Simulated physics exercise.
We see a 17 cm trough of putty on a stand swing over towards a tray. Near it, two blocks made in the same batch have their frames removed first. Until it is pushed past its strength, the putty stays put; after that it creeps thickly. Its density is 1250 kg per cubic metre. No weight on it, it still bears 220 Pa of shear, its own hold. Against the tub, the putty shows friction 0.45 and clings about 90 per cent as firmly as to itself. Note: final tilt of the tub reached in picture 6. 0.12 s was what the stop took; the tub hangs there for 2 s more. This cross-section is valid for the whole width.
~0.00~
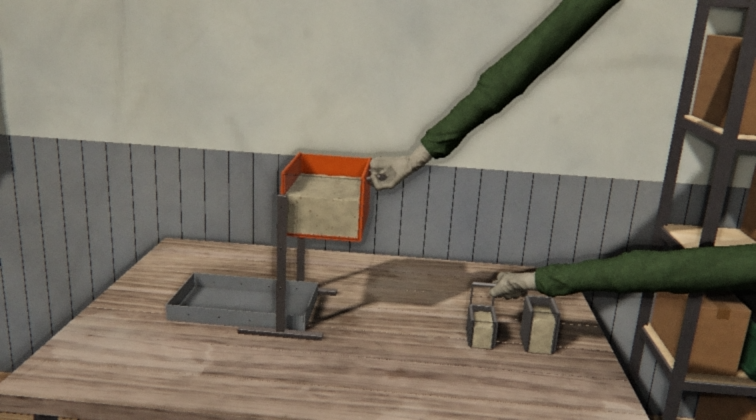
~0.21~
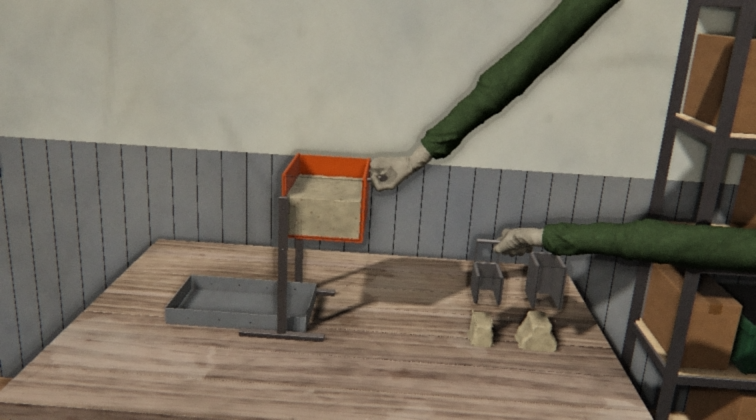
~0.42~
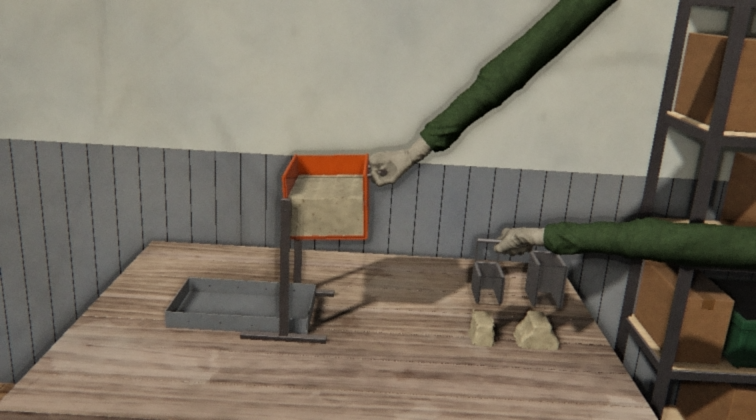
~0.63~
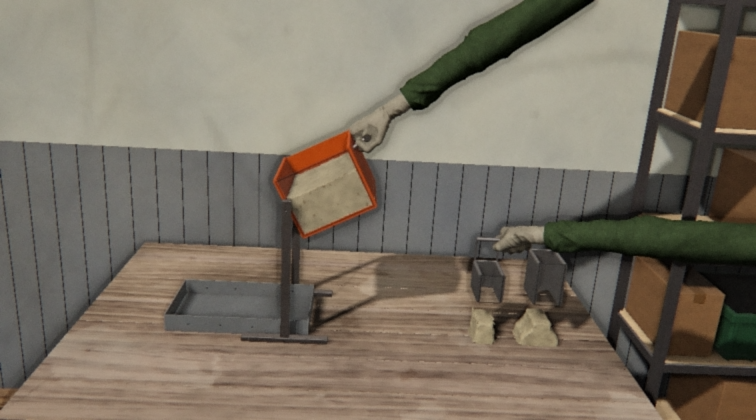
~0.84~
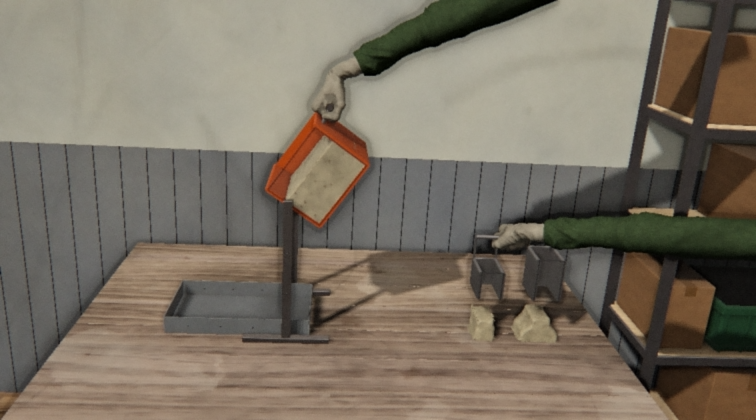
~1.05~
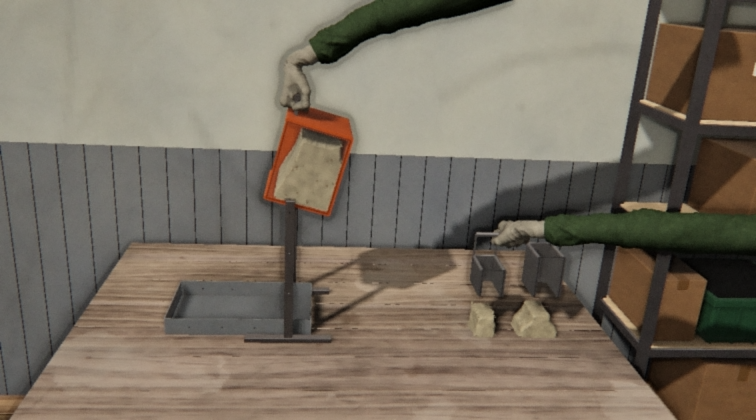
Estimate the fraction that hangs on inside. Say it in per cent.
I would say roughly 72 per cent.
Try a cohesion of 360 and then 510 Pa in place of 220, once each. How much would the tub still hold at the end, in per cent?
Roughly 100 % followed by roughly 100 %.
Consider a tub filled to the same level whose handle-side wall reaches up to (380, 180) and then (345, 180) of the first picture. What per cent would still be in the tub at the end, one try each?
The first would keep 55 percent and the second 100 percent.
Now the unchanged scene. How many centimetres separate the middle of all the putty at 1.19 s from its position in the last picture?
Something like 3 cm, I'd say.
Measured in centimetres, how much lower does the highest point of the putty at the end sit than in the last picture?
About 7 cm.
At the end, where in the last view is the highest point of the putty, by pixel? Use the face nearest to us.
Peak location: Approx. (312, 168).
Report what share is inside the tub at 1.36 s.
Near 80 %.
After 1.19 s, the tub is at 75 degrees and holds 94 %.
After 1.36 s, the tub is at 75 degrees and holds 79 %.
After 1.53 s, the tub is at 75 degrees and holds 72 %.
After 1.70 s, the tub is at 75 degrees and holds 72 %.
After 3.05 s, at the end, the tub is at 75 degrees and holds 72 %.
